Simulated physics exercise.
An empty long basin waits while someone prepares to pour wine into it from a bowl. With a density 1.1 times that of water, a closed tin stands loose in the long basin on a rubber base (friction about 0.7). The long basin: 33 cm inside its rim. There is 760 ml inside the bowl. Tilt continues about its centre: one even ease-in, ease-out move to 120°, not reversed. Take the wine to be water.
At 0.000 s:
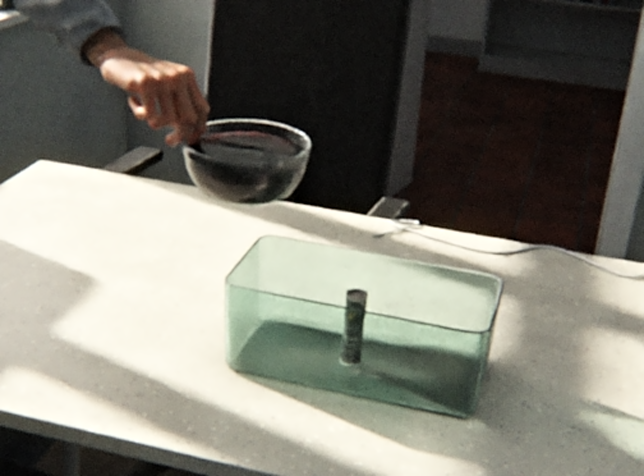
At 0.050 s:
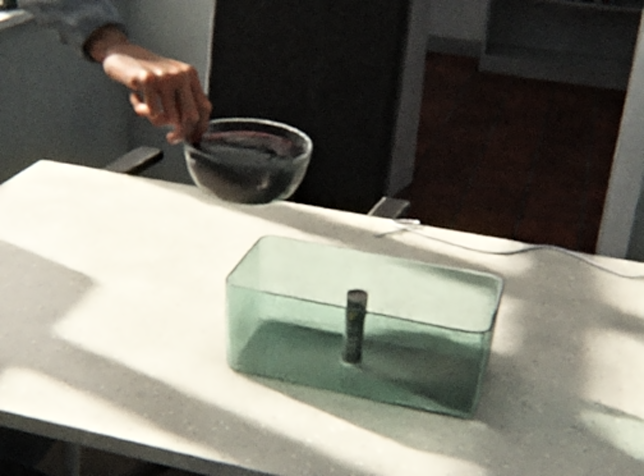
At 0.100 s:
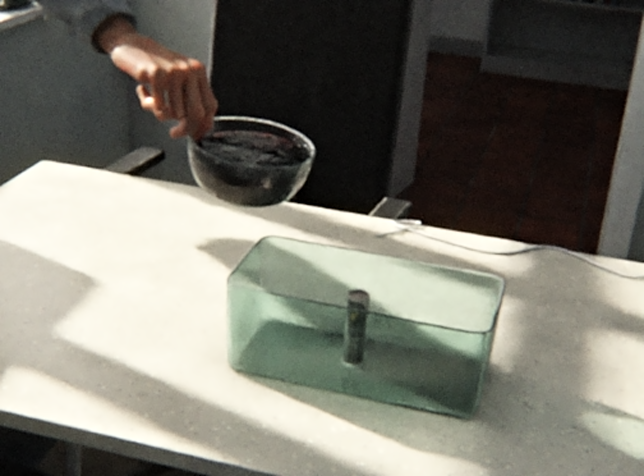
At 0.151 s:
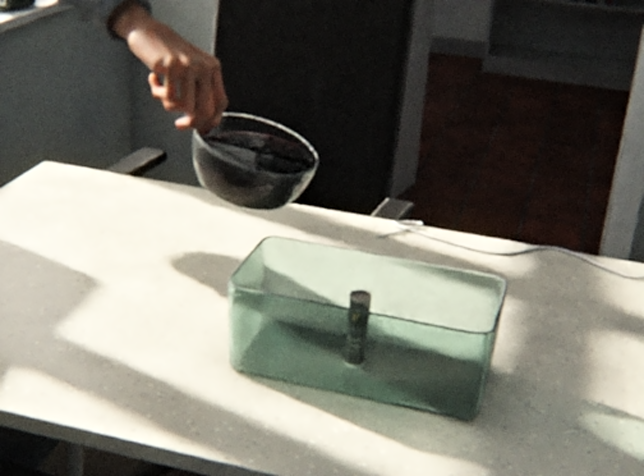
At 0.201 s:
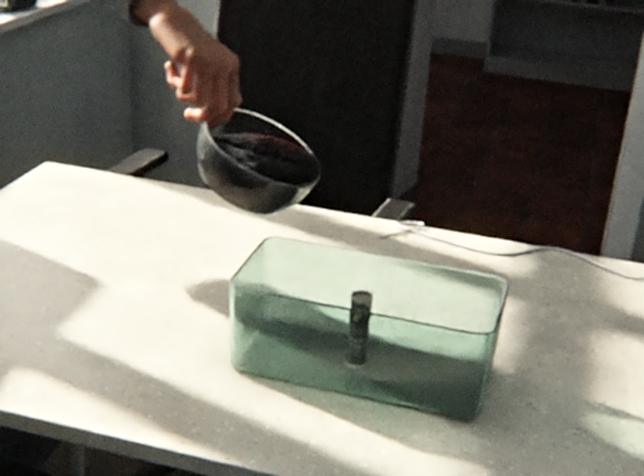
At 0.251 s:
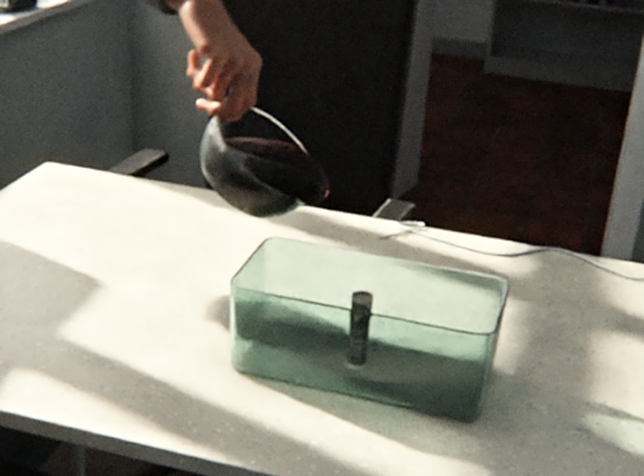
In a dim room with a reddish-brown floor beyond a doorway, a pale table crossed by sunlight and shadows is seen from slightly above. A hand at upper left grips a clear glass bowl of dark wine above an empty, pale green see-through basin holding a small dark upright cylinder. The hand rises and shifts right, tilting the bowl steadily rightward until wine reaches its lowered rim, while the camera stays still.
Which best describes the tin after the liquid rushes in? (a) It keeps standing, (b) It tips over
b.
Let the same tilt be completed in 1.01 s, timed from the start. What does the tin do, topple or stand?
In that case the tin does not tip.
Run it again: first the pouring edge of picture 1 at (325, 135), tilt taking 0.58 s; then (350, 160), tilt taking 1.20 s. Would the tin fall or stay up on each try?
Trial 1 - tin tips; trial 2 - tin stays standing.
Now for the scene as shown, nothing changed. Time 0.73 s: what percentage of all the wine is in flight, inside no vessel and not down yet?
Something like 1 per cent is in the air then.
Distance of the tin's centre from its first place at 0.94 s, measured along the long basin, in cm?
The tin is about 9 cm from where it started.
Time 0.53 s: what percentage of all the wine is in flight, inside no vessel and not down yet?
Some 22 per cent, I reckon.
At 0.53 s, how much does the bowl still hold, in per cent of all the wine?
Roughly 6 per cent.
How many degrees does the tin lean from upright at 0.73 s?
20°.
By 0.53 s the tilt is 107° and 6 per cent is still to pour; the tin stands where it began.
By 0.73 s the tilt is 120° and 0 per cent is still to pour; the tin leans 21°.
By 0.94 s the tilt is 120° and 0 per cent is still to pour; the tin lies on its side.
By 1.17 s the tilt is 120° and 0 per cent is still to pour; the tin lies on its side.
At rest the tin lies on its side.
